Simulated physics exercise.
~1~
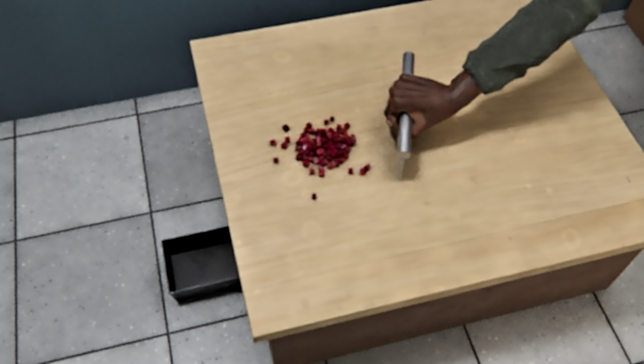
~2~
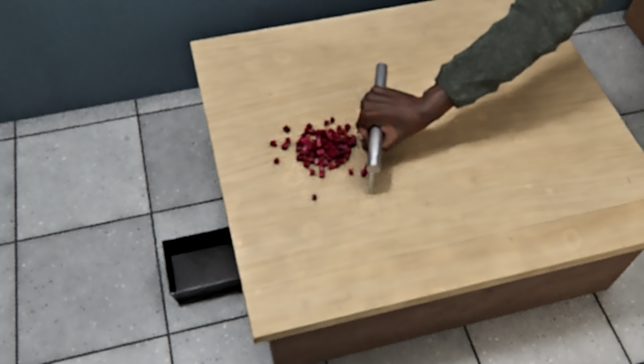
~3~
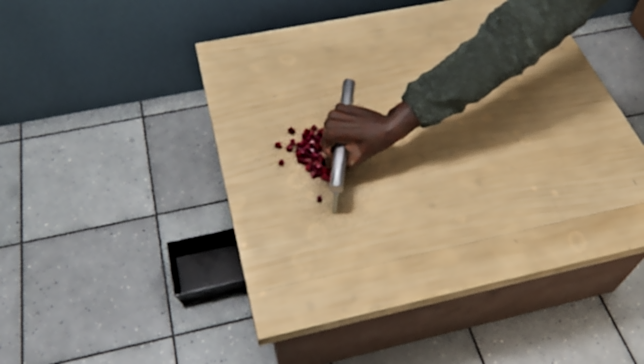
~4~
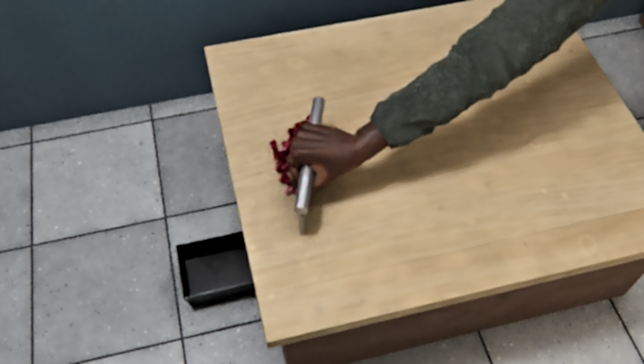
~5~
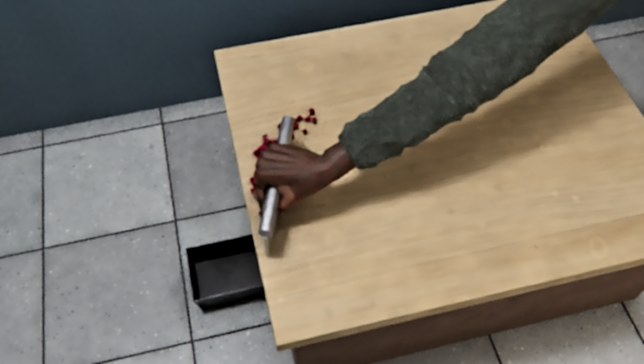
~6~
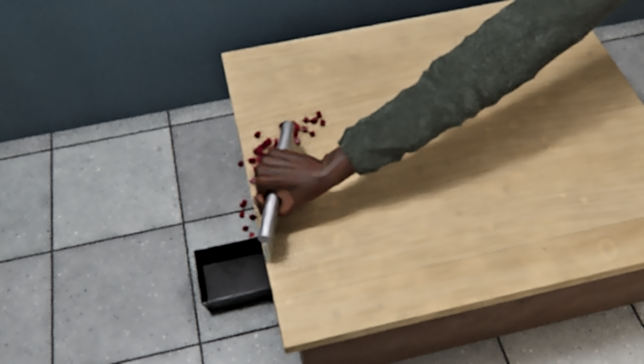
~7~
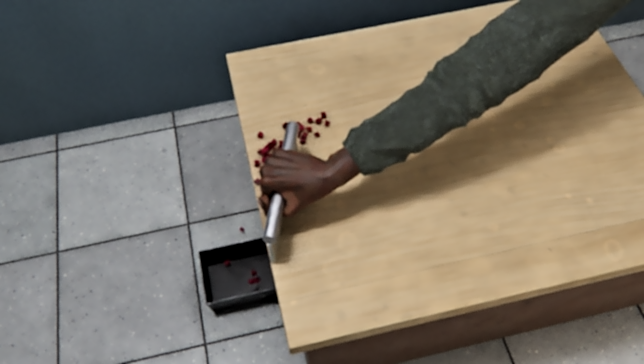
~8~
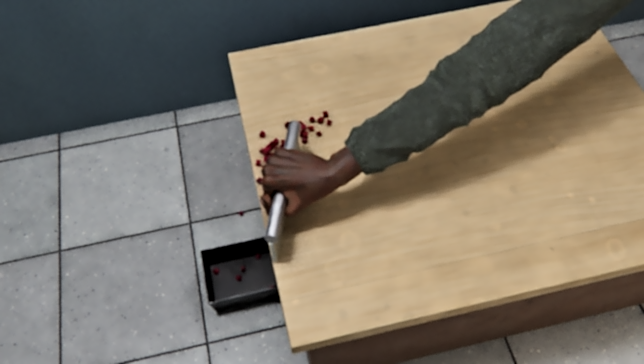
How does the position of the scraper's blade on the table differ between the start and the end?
At the start the blade is out on the tabletop to the right of the red cubes. By the end it is further left and lower in view, at the table's left edge beside the black tin.
A hand scrapes red cubes left; a few drop into a tin, most stay on top.
